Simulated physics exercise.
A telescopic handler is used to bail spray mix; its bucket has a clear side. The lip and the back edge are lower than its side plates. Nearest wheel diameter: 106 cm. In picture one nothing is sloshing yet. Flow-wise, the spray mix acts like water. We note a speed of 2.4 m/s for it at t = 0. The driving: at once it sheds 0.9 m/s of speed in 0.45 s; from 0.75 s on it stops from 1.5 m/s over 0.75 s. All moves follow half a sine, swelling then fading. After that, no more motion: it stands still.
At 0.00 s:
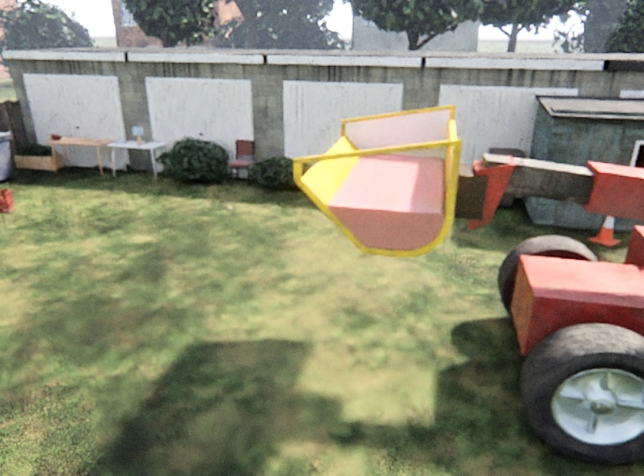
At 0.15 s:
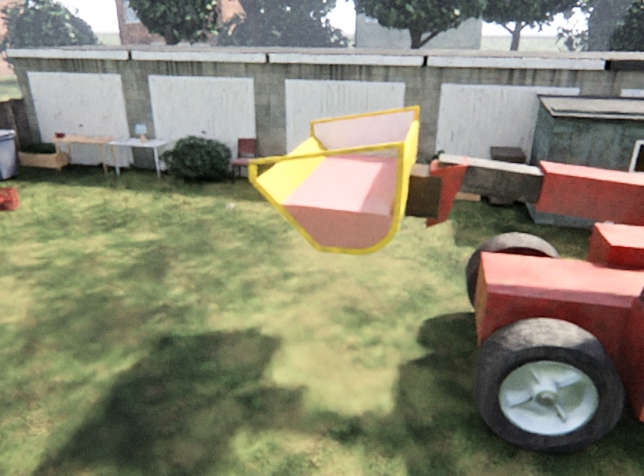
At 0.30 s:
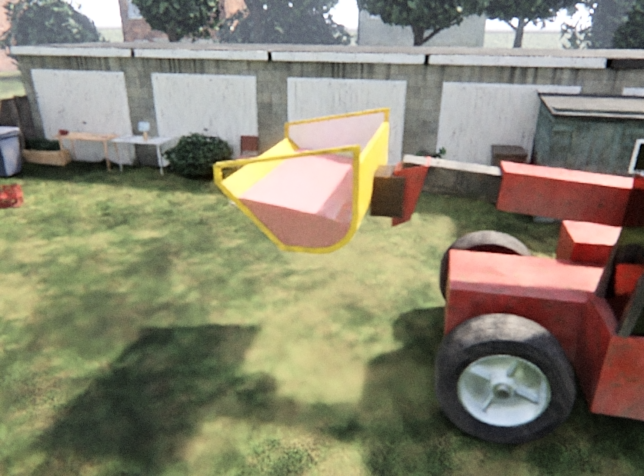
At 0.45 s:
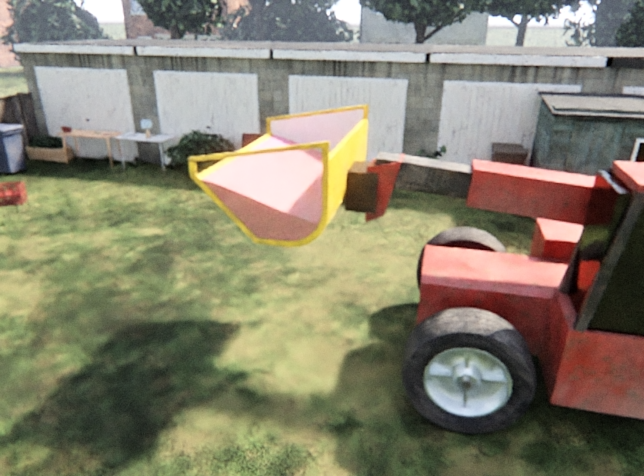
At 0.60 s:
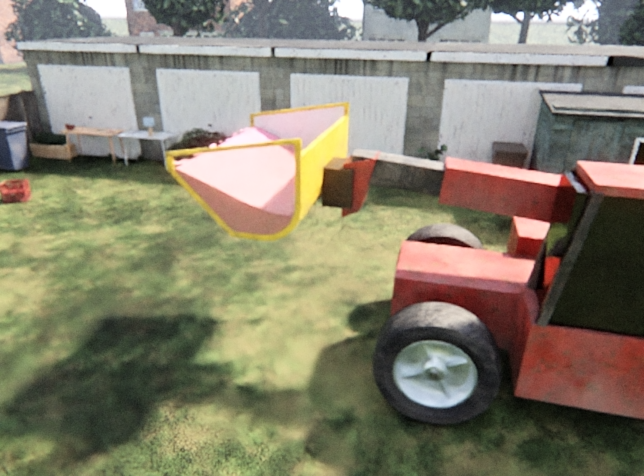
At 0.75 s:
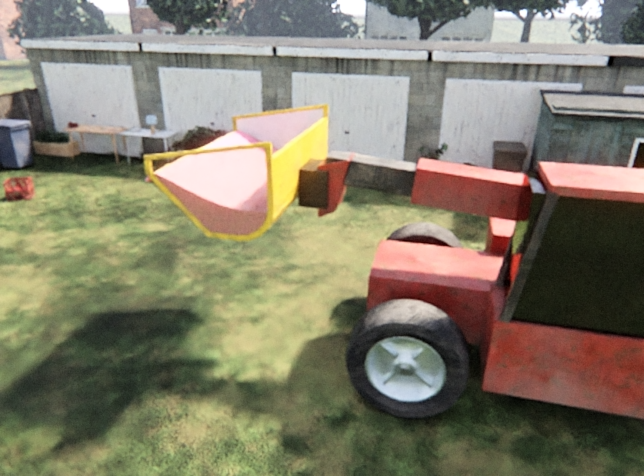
A grassy yard is seen from the side, backed by a grey wall with white panels and trees beyond. At right is a red telescopic handler with black tyres and pale wheels, its raised yellow-edged bucket holding pink liquid behind a clear side. The handler rolls left, slowing as its cab comes into view, while the liquid surges to the front lip and begins coming out, and the camera drifts slightly left.
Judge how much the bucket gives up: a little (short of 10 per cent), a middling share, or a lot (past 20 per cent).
It gives up a little.
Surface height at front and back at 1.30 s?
Close to 36 cm at the front end and 24 cm at the back end.
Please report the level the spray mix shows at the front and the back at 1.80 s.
Reading: About 28 cm in front, about 26 cm behind.
Then, 1.30 s in, the surface stands 36 cm on the front, 23 cm on the back; the loss stands at 1 per cent, over the front.
Then, 1.80 s in, the surface stands 27 cm on the front, 26 cm on the back; the loss stands at 5 per cent, over the front.
Then, 2.30 s in, the surface stands 26 cm on the front, 37 cm on the back; the loss stands at 5 per cent, over the front.
Then, 4.39 s in, the loss stands at 6 per cent, over the front, 21 of 360 litres.
